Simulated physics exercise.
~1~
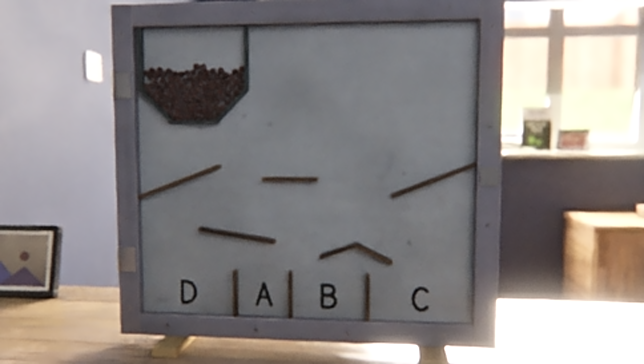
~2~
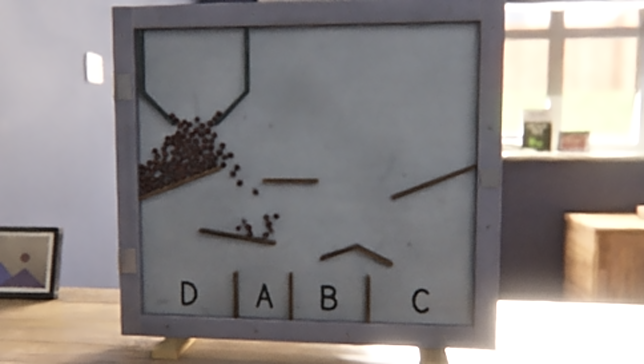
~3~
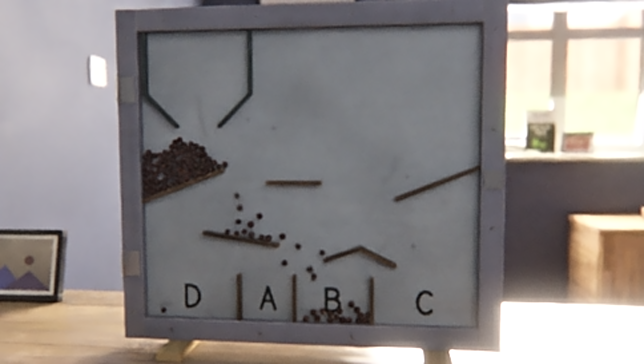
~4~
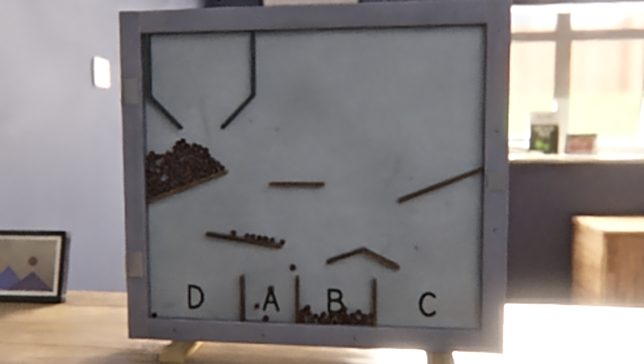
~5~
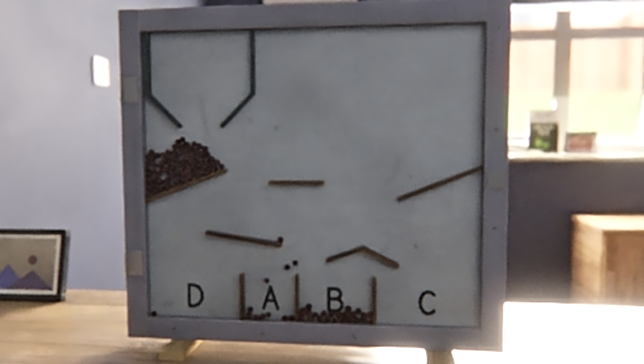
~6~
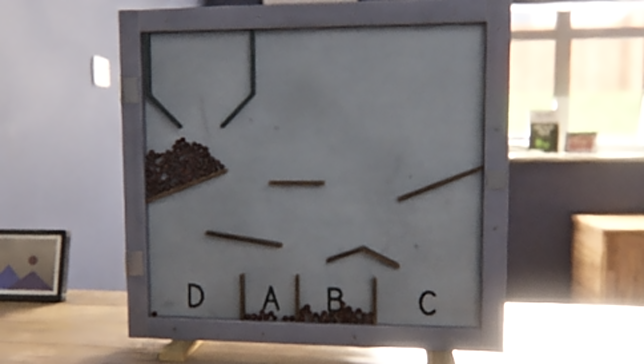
To begin with, dark beads fill a hopper at the upper left of a clear-faced case standing on a table, with ledges and bins lettered D, A, B and C below. The beads pour out and heap on the sloping ledge beneath, some spilling off its right end onto a lower ledge. From there they roll rightward and drop, mostly into B, before a smaller number fall into A. The trickle dwindles until the lower ledge is clear. Finally everything rests, with most beads still piled on the upper left ledge, B holding more than A, and C empty.
